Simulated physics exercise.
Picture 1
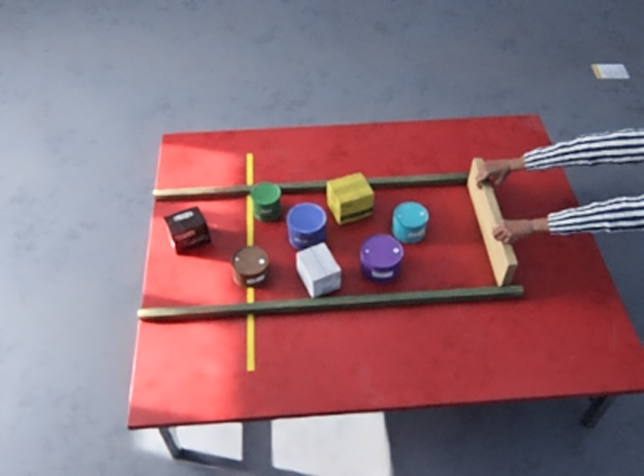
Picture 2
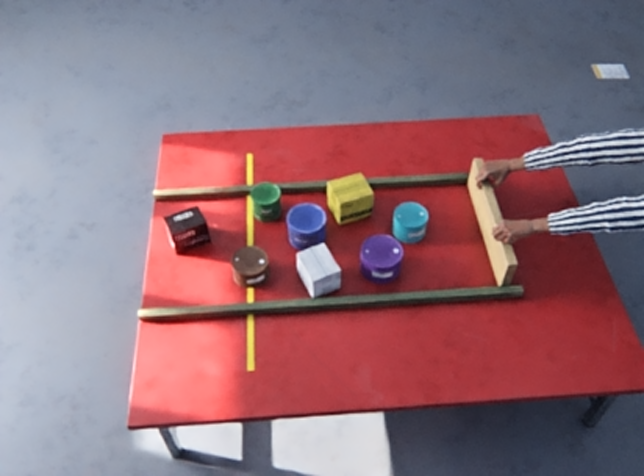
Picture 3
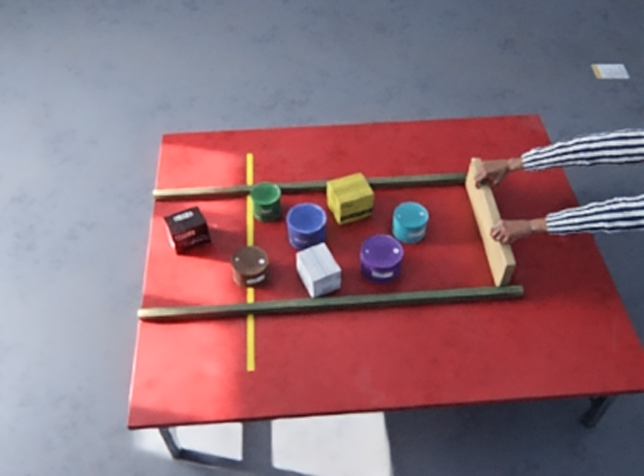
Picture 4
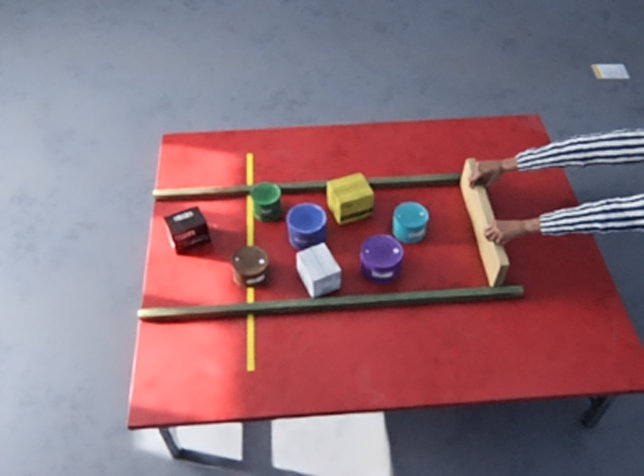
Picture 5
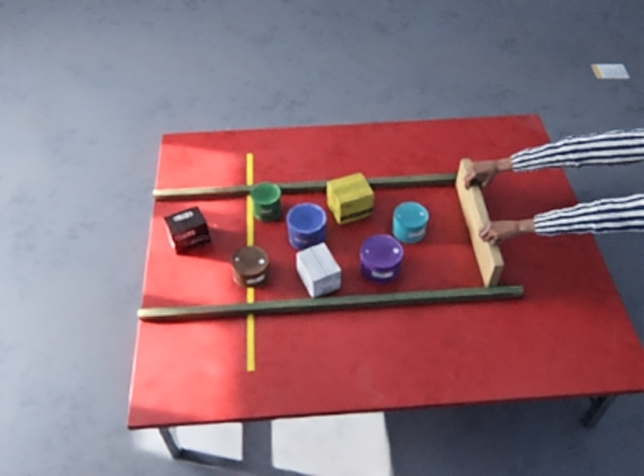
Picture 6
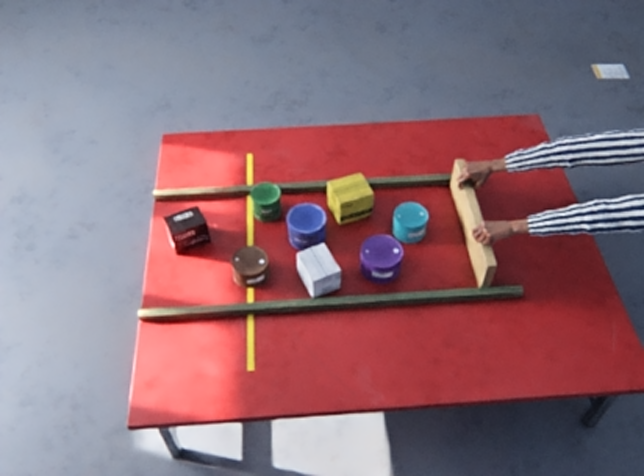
Wooden plank held by two hands in striped sleeves sliding slightly left between rails toward colourful containers and boxes on a red table.
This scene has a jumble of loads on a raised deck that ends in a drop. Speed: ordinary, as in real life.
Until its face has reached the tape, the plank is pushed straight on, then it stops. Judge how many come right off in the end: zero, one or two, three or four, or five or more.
Watching this, the number dropping off is nil.
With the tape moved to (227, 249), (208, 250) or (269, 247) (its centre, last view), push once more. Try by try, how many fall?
Going through each try, you'd get 1, 2 and 0.
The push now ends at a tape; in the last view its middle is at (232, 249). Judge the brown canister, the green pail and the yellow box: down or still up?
Here's how it goes: The brown canister is still up there, the green pail is still up there, and the yellow box is still up there.
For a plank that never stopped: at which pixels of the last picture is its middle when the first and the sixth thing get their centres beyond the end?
First about (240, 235), next about (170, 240).
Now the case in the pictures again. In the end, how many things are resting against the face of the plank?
3.
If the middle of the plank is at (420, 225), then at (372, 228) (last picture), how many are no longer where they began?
At the first place 1, at the second 3.
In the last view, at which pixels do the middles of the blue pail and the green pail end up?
One ends up near (196, 231) and the other near (198, 206).
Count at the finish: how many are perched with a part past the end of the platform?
Count: 1.
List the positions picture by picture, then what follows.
In the first frame, black box (187, 230); brown canister (251, 267); green pail (266, 203); plank (490, 221); tape (250, 248).
In the second frame, brown canister (251, 267); white parcel (319, 271).
In the third frame, green pail (266, 203); plank (489, 221).
In the fourth frame, black box (187, 230); blue pail (307, 228).
In the fifth frame, brown canister (251, 267); purple canister (381, 259).
In the sixth frame, black box (187, 230); brown canister (251, 267); green pail (266, 203); plank (471, 222); tape (250, 248).
A little later, none off yet; black box at rest near (187, 230); brown canister at rest near (251, 267); green pail at rest near (266, 203).
When it is over, the number that fall off is zero.
